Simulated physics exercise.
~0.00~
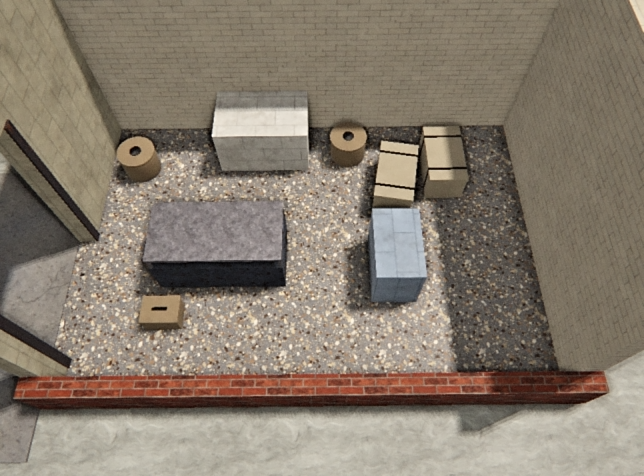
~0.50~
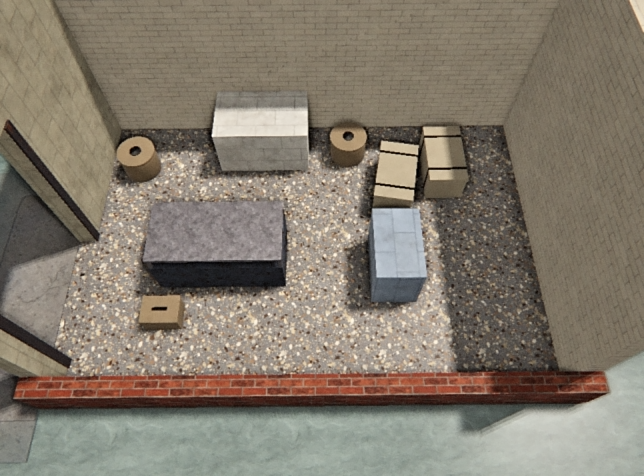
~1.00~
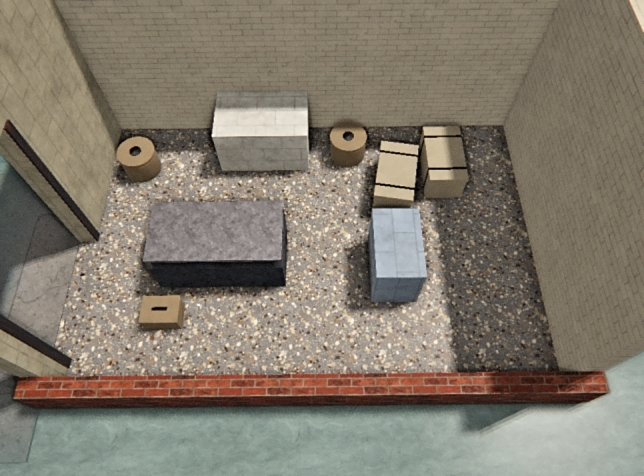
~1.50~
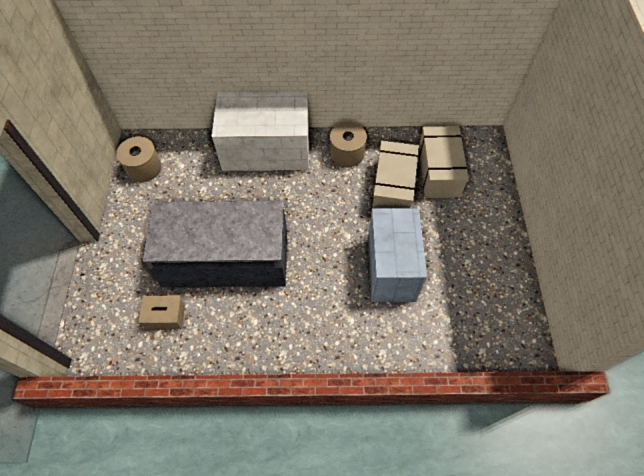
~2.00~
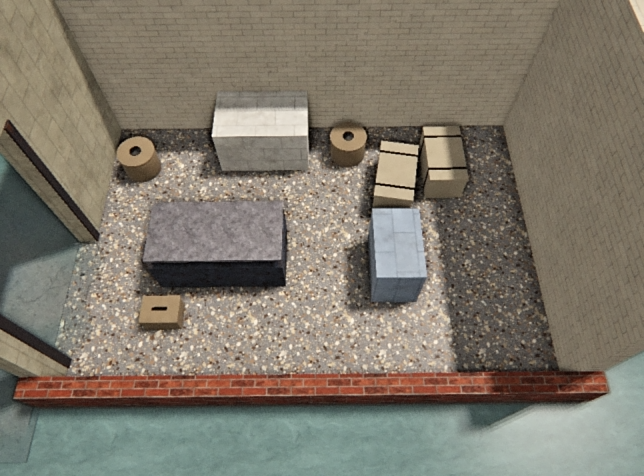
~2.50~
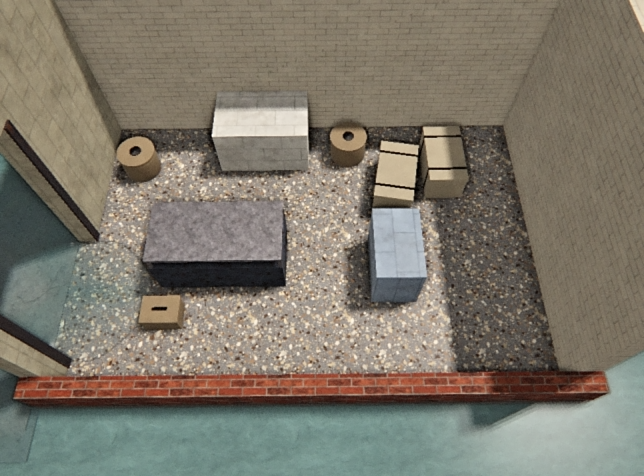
Corner store room with gravel-patterned floor, greenish water spreading along the street outside and seeping through the left doorway, boxes staying still.
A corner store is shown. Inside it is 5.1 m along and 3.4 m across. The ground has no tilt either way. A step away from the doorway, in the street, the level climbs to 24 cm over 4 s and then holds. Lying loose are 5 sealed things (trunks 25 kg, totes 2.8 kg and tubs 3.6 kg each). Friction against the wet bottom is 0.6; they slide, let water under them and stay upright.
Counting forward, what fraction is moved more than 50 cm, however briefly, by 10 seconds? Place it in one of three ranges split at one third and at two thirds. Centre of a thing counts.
Range: The middle, one to two thirds.
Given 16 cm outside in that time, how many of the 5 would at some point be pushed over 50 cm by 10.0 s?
1.
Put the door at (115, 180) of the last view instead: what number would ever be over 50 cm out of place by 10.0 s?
Then it comes to 4 of them.
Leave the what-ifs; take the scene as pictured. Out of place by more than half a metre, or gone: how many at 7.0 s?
1 in all.
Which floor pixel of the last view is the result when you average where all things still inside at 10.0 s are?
The centre is close to (367, 170).
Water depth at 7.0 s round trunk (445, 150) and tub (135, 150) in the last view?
Close to 0 and 13 centimetres.
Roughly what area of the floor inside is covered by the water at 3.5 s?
My estimate is roughly 2.5 m2.
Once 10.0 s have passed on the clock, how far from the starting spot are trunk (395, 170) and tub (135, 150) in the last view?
Respectively 10 and 50 cm.
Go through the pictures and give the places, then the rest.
The first picture shows a trunk at (445, 152), on the bottom; a trunk at (397, 170), on the bottom; water covers 0.0 m2; 0 of 5 have shifted.
The second picture shows a trunk at (445, 152), on the bottom; a trunk at (397, 170) rests on the ground; water covers 0.0 m2; 0 of 5 have shifted.
The third picture shows a trunk at (445, 152) rests on the ground; a trunk at (397, 170) rests on the ground; 0.0 m2 under water; 0 of 5 have shifted.
The fourth picture shows a trunk at (445, 152) rests on the ground; a trunk at (397, 170) rests on the ground; 0.0 m2 under water; 0 of 5 have shifted.
The fifth picture shows a trunk at (445, 152) rests on the ground; a trunk at (397, 170) rests on the ground; water covers 0.1 m2; 0 of 5 have shifted.
The sixth picture shows a trunk at (445, 152), on the bottom; a trunk at (397, 170), on the bottom; 0.8 m2 under water; 0 of 5 have shifted.
After 3.5 s 0 of 5 are over 50 cm from their spots; 0 afloat.
After 4.5 s 1 of 5 are over 50 cm from their spots; 1 afloat.
After 7.0 s 1 of 5 are over 50 cm from their spots; 2 afloat.
After 10.0 s 2 of 5 are over 50 cm from their spots, and 2 have been at some point; 5 afloat.
